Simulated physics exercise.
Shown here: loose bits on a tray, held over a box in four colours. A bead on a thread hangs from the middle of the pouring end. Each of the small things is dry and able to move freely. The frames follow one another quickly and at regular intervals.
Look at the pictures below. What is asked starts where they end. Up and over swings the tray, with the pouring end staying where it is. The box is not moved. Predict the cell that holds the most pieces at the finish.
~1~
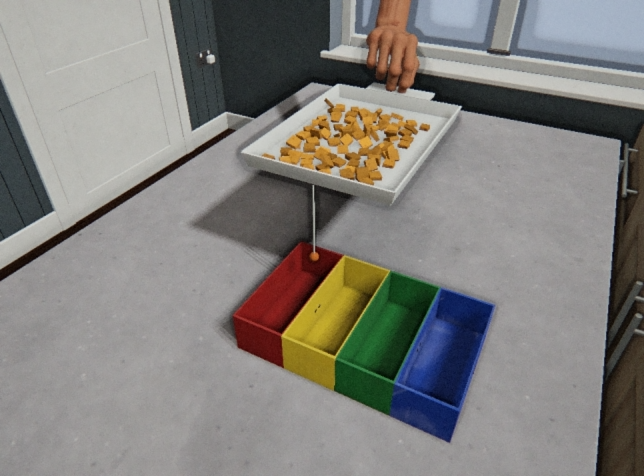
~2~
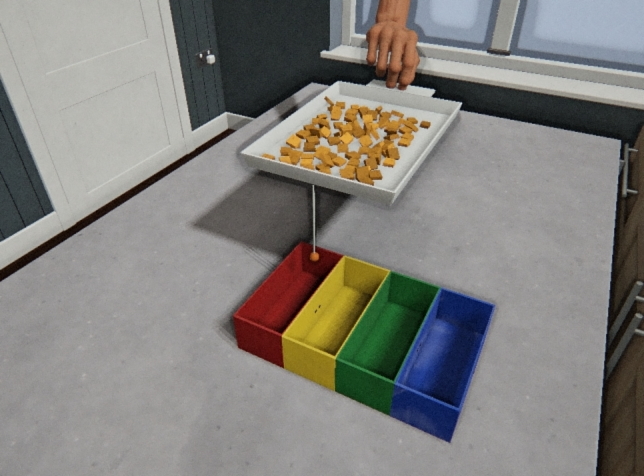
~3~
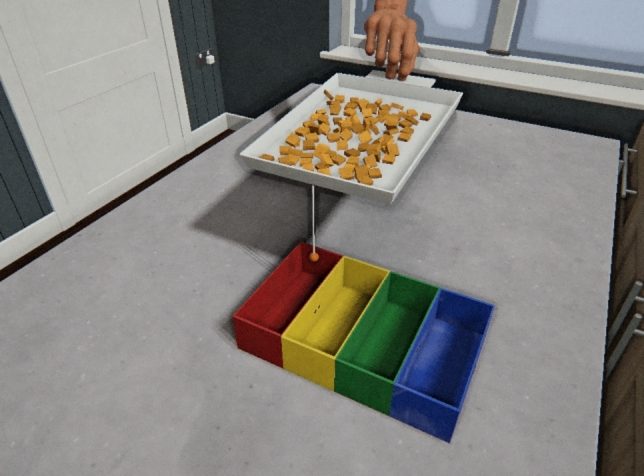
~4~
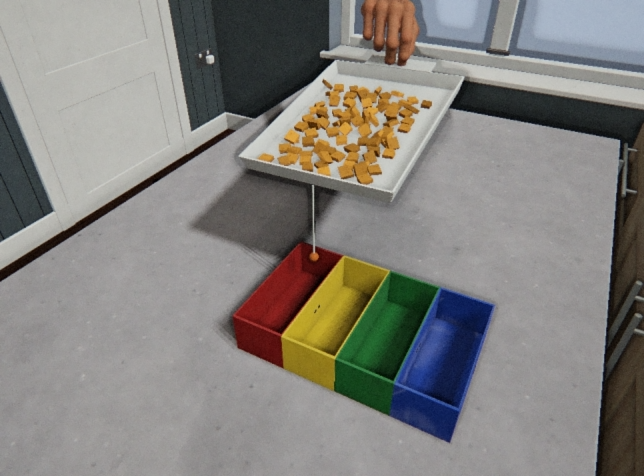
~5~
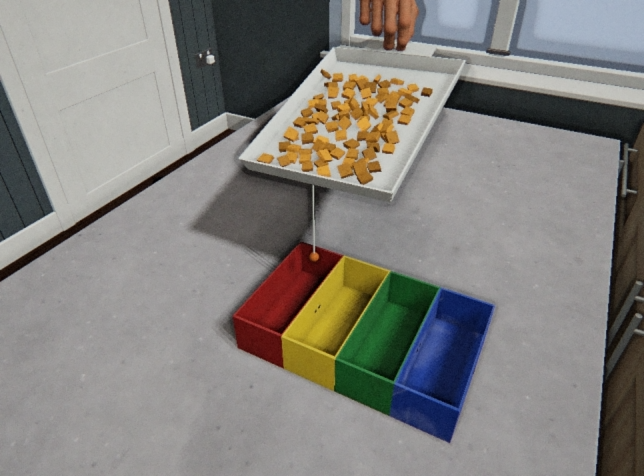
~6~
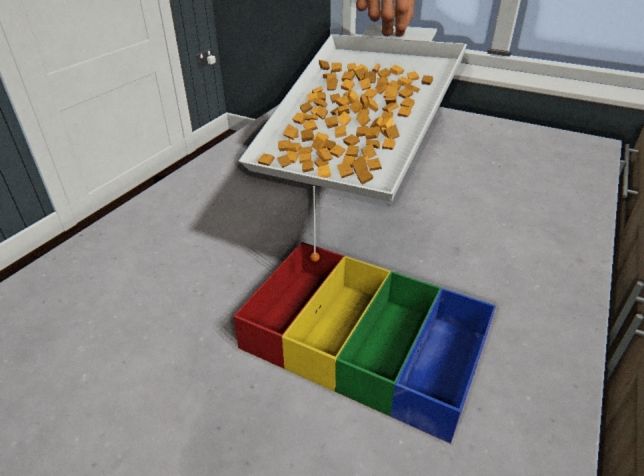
I predict the red cell.
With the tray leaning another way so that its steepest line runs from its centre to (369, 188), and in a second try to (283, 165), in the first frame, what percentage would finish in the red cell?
Somewhere close to 10 % the first time, 10 % the second.
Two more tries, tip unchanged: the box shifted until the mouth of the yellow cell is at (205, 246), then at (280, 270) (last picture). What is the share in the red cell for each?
It comes to near 0 per cent the first time and near 30 per cent the second time.
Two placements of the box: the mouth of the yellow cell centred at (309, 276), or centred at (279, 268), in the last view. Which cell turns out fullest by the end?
The red one first, the yellow one second.
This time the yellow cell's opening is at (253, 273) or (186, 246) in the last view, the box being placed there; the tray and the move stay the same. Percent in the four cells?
First case around 100 %, second case around 70 %.
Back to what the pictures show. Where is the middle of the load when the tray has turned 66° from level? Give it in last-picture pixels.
The load is centred about (298, 145).
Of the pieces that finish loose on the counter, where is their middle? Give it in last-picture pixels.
The middle is around (237, 300).
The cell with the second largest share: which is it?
Ranked number two: Yellow.
Soon, tray tipped steeply; all on the tray.
A while on, tray tipped past a quarter turn; about a quarter on the tray; a small part in the red cell; a small part in the yellow cell; about two thirds falling or outside the box.
Towards the end, tray tipped past a quarter turn; about a third in the red cell; about a quarter in the yellow cell; a stray few in the green cell; about half falling or outside the box.
Finally, tray tipped past a quarter turn; about a third in the red cell; about a quarter in the yellow cell; a stray few in the green cell; none in the blue cell; about half outside the box.
